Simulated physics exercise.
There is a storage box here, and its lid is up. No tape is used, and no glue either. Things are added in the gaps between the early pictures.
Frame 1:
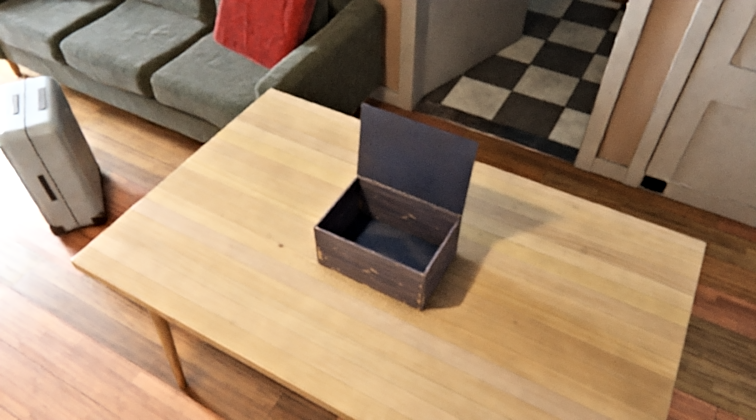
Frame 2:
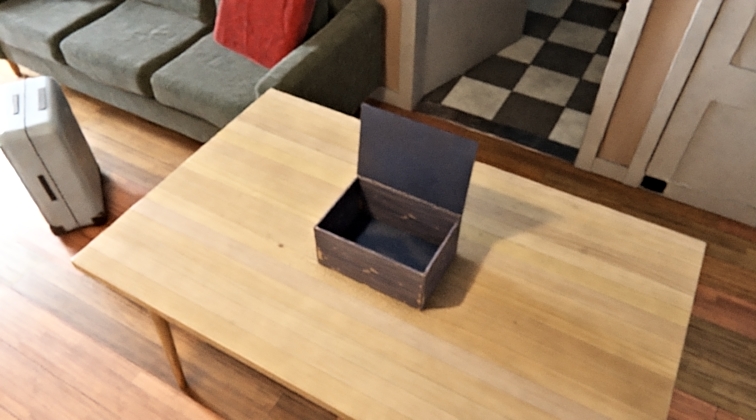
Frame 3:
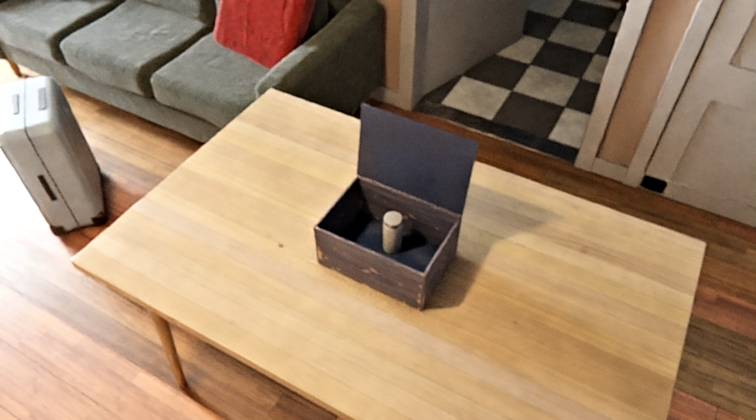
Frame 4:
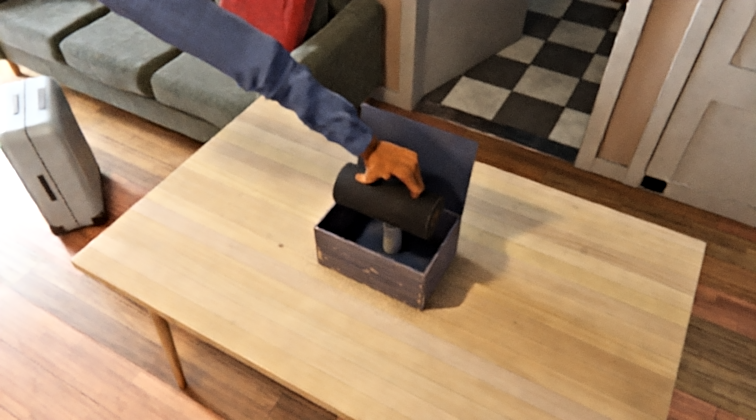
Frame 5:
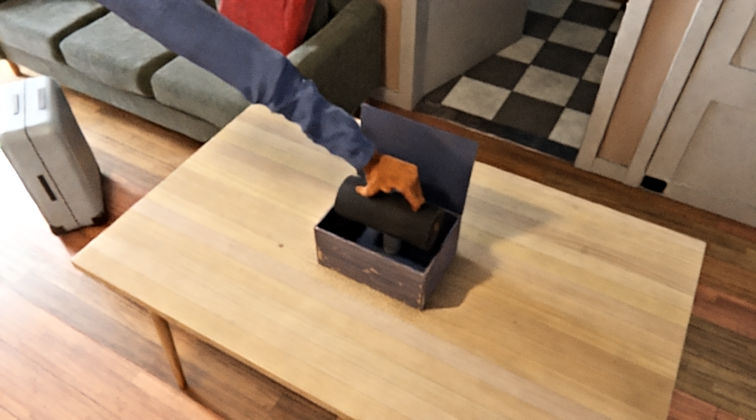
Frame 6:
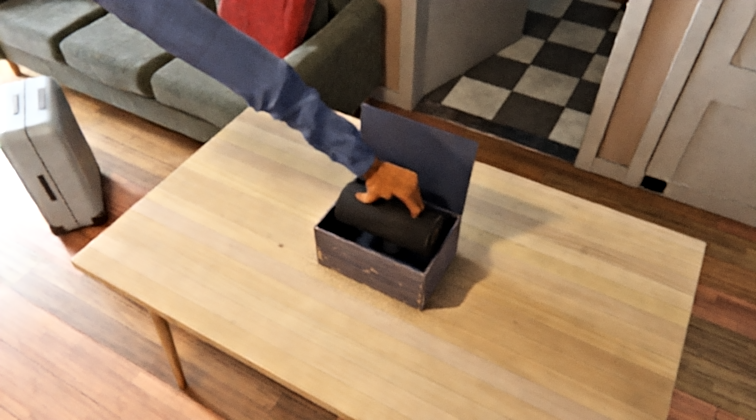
A hand lowers a black roll into the open box where a shaker stands.
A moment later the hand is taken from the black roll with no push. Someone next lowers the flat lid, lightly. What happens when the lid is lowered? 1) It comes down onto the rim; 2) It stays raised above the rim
Answer: 1.
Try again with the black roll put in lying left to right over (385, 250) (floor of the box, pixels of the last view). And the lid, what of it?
Then it comes fully down.
Then, 0.40 s later than the last frame, black roll moved about its own width near (379, 254).
Then, 1.60 s later than the last frame, lid 57° above the rim; black roll moved about its own width near (378, 255).
Then, 2.00 s later than the last frame, lid 18° above the rim; black roll moved about its own width near (378, 255).
When it is over, lid shut; moved from the start, black roll; white shaker as before. End places, in pixels of the last picture, black roll near (378, 255).
